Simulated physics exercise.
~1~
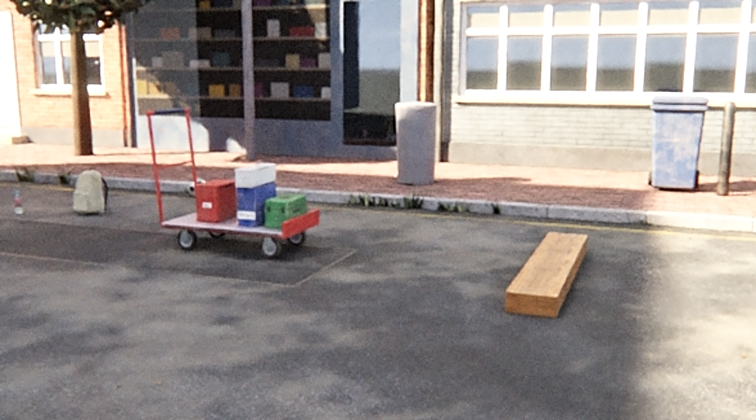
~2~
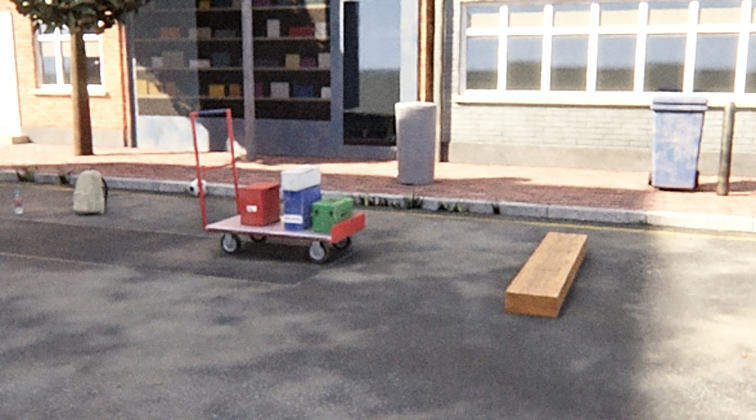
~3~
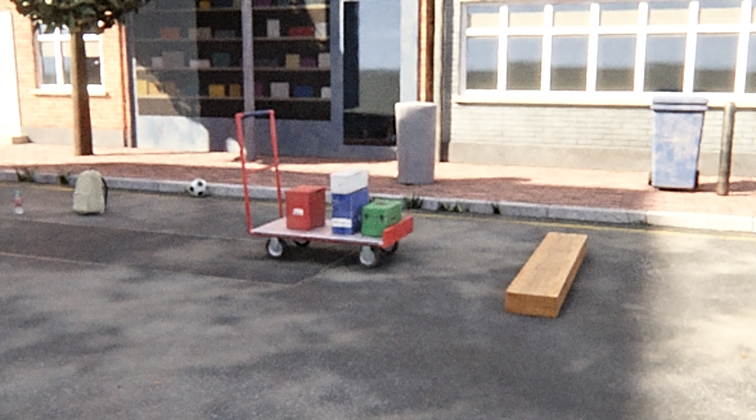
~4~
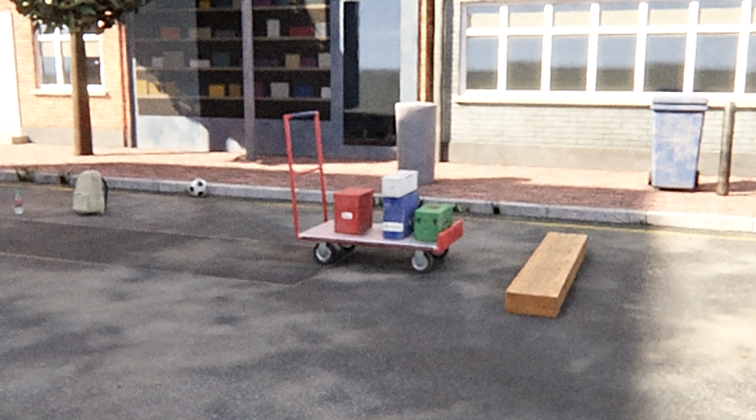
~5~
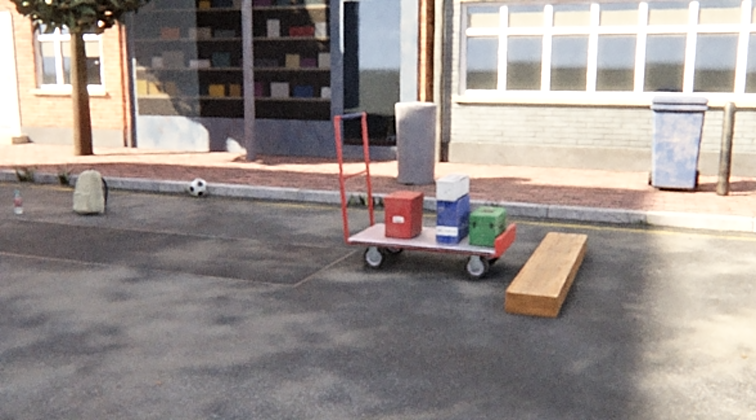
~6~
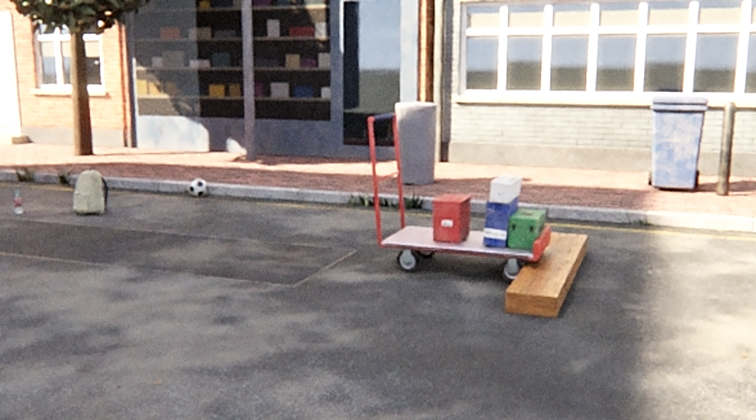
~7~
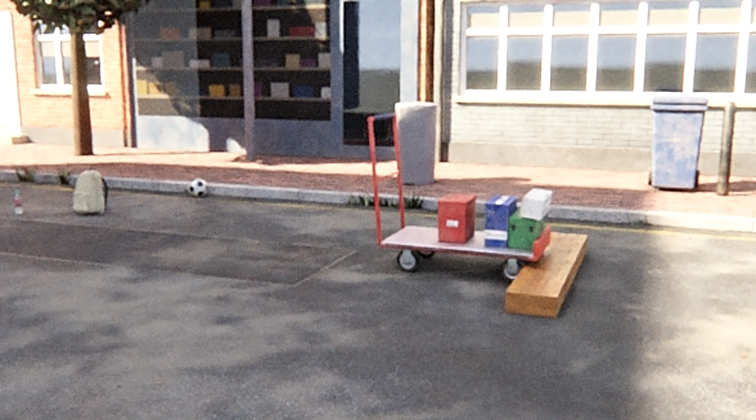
The video shows a red trolley carrying a red tote, a blue carton topped by a white tote, and a green toolbox rolling right across a paved area until it stops against a wooden kerb, whereupon the white tote tips forward off the carton, ending above the green toolbox.
